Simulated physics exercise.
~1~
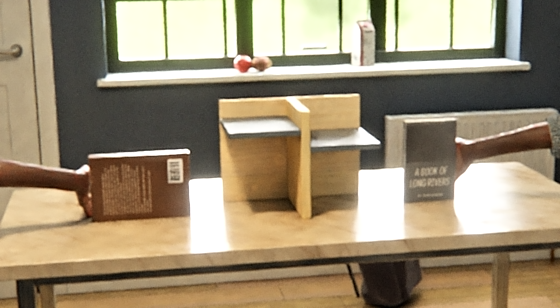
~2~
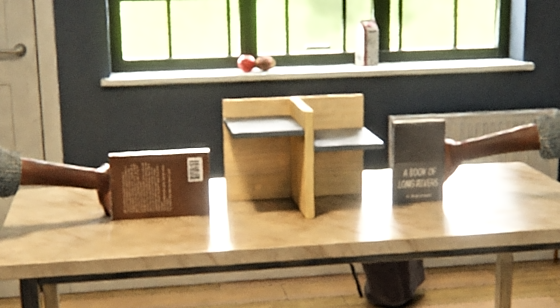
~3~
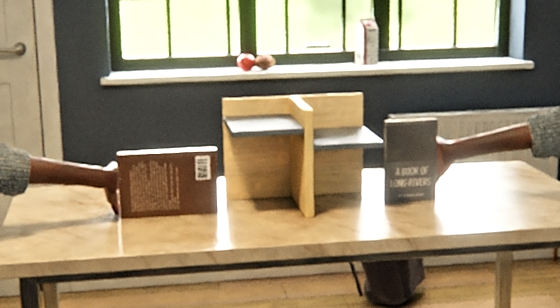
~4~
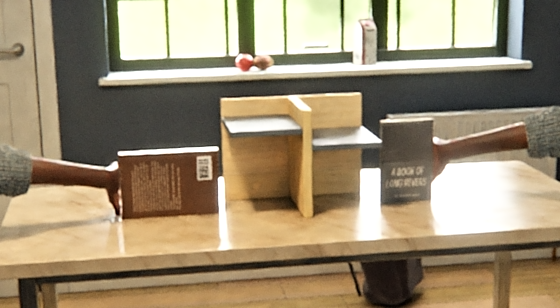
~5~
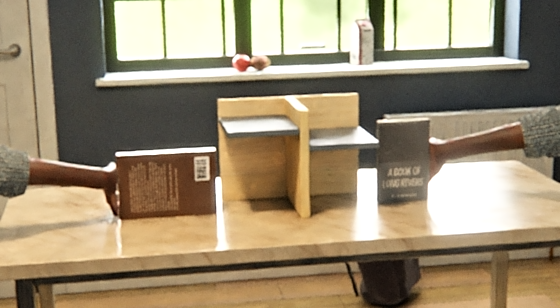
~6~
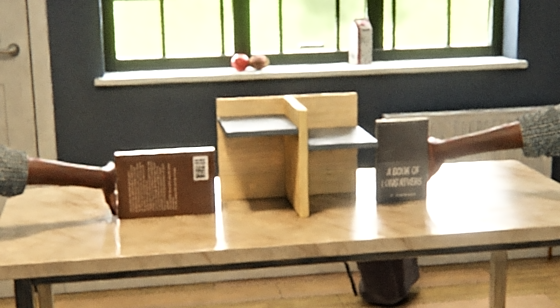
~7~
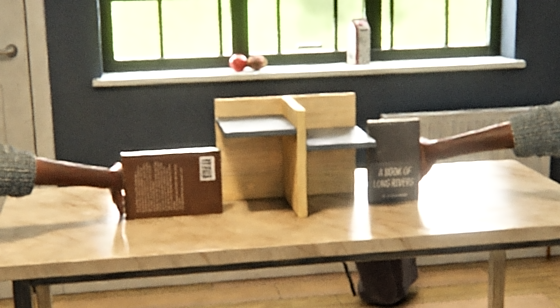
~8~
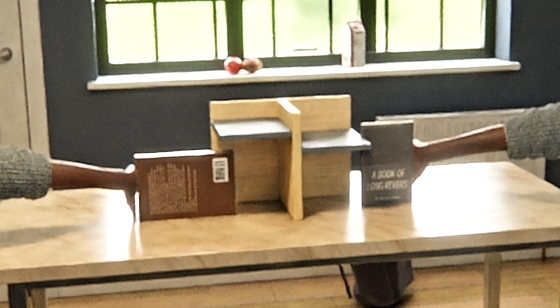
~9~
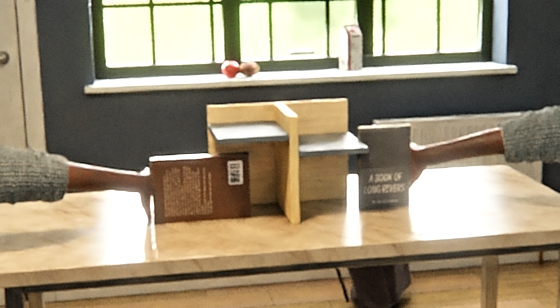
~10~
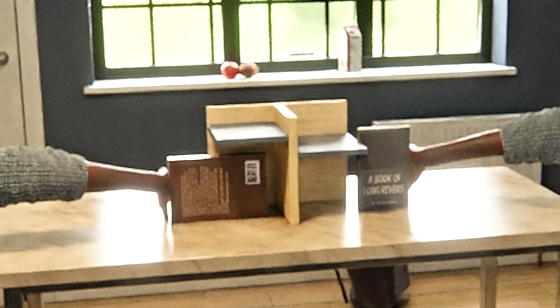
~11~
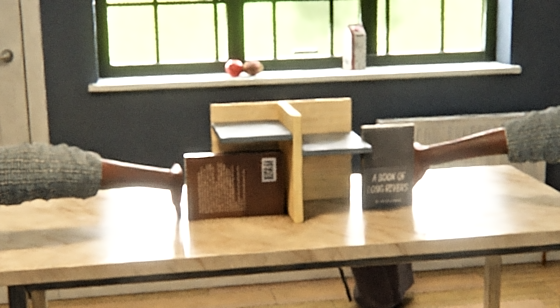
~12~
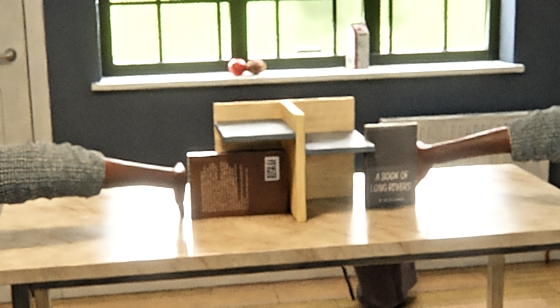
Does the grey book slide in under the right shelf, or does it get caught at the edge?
The grey book gets caught at the edge of the right shelf because it stands too tall to fit, while the brown book on its side slides in under the left shelf.
The clip opens on a table with a wooden stand that has a grey shelf on each side, while a hand at the left holds a brown book on its side and another at the right holds an upright grey book. Both hands push the books inward, then nearly pause. The grey book moves a little further left and stops against the edge of the right shelf. The brown book keeps sliding right and passes beneath the left shelf. At the end, the brown book sits mostly under its shelf, while the grey book stands outside, too tall to enter.
